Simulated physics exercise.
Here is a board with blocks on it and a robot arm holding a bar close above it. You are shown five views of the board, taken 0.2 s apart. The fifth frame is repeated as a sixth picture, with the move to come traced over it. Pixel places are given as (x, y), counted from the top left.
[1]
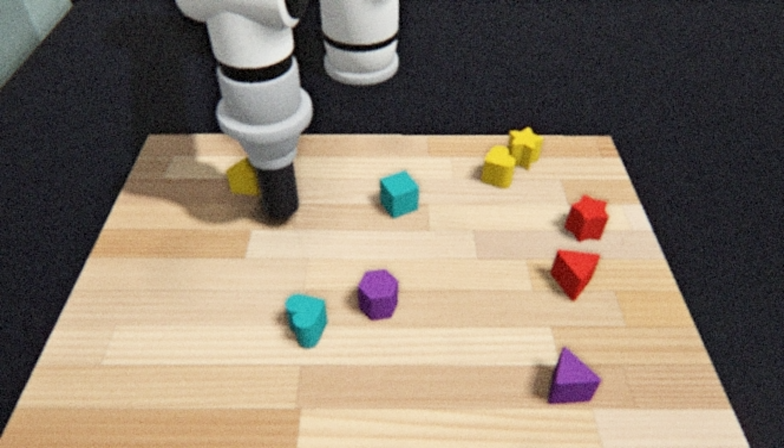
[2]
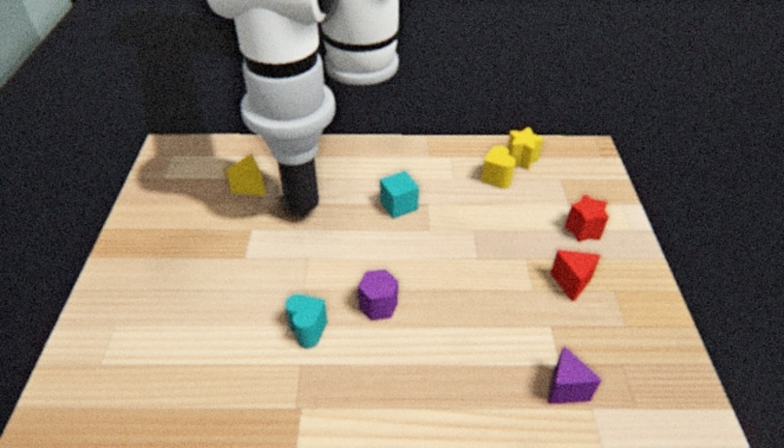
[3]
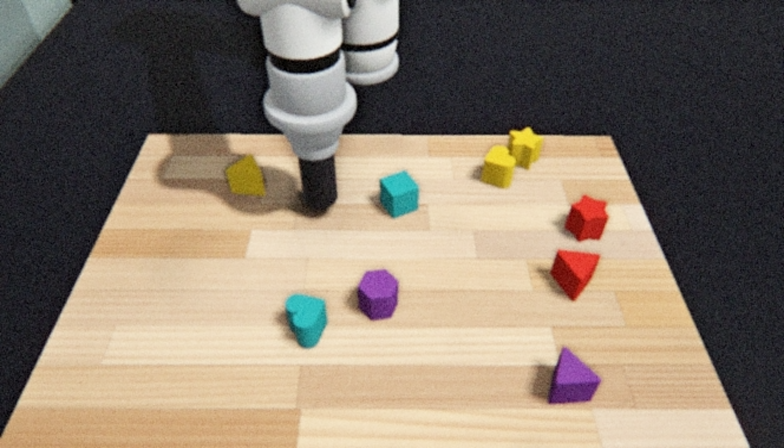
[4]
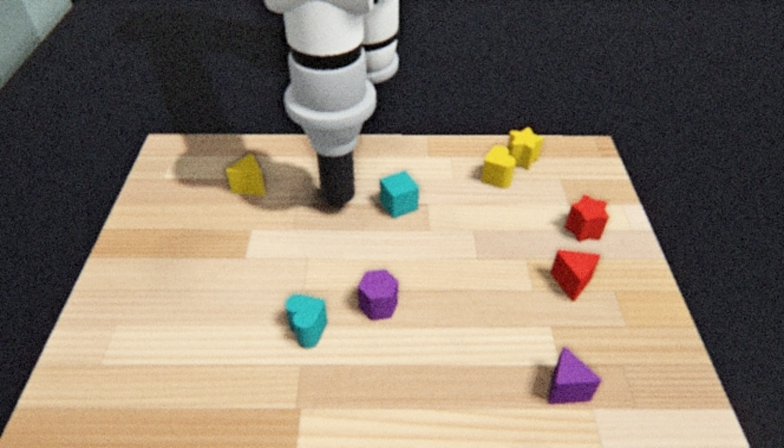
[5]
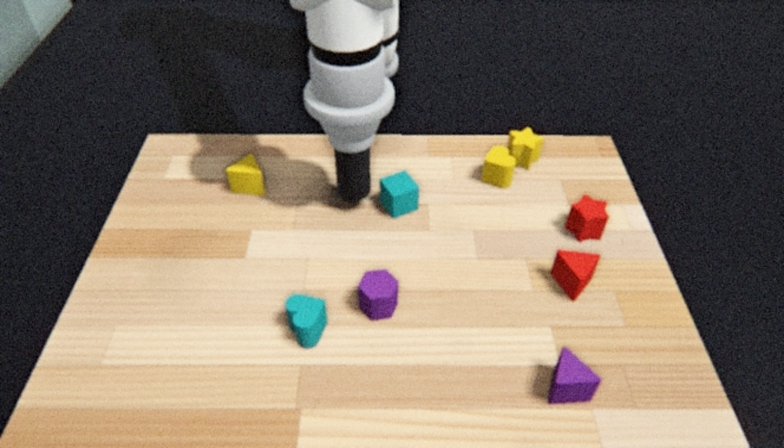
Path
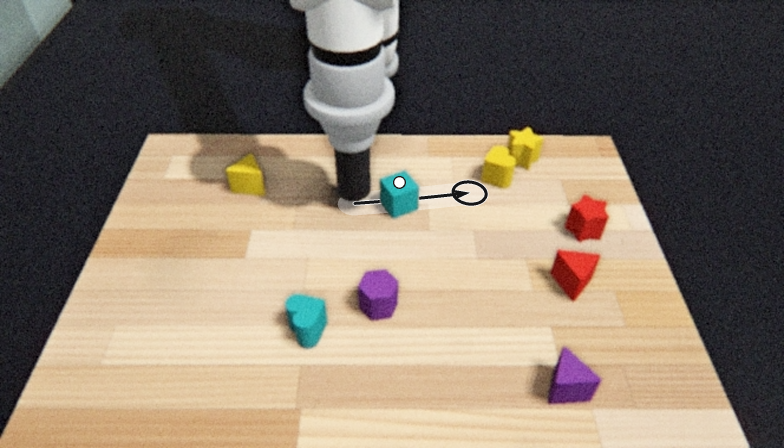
In the video, a robot arm holding a dark bar over a wooden board of colourful blocks moves steadily right from near a yellow block at the upper left toward a turquoise cube, while the blocks stay still.
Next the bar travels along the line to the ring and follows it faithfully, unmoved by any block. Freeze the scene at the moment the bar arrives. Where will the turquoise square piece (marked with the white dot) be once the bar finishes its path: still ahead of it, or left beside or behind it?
Shed along the way.
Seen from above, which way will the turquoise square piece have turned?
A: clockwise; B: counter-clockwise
It's A.
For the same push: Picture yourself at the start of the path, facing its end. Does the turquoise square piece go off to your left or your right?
Measured against the direction from start to end, the turquoise square piece shifts toward the right-hand side.
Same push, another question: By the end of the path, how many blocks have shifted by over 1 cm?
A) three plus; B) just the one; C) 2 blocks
I choose B.
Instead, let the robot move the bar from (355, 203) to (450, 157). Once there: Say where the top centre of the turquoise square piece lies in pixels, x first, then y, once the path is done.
Somewhere near (416, 178).
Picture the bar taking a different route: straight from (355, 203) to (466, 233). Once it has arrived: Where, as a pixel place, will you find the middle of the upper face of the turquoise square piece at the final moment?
Pixel (448, 180).
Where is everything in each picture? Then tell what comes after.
In the first picture, tip of the bar (282, 206), middles of tops, turquoise square piece (399, 182), yellow heart (500, 156).
In the second picture, bar (302, 202), nothing pushed.
In the third picture, bar (321, 198), nothing pushed.
In the fourth picture, bar (338, 194), nothing pushed.
In the fifth picture, bar (354, 190), turquoise square piece (399, 182), yellow heart (500, 156).
The line goes in a line from (355, 203) to (470, 193); the dot is on the turquoise square piece.
On the path given first. One third of the way, bar (394, 187); turquoise square piece (426, 183), turned 40° clockwise.
Two thirds of the way, bar (433, 184); turquoise square piece (462, 187), turned 70° clockwise.
At the end, bar (471, 180); turquoise square piece (481, 191), turned 105° clockwise; yellow heart unmoved.
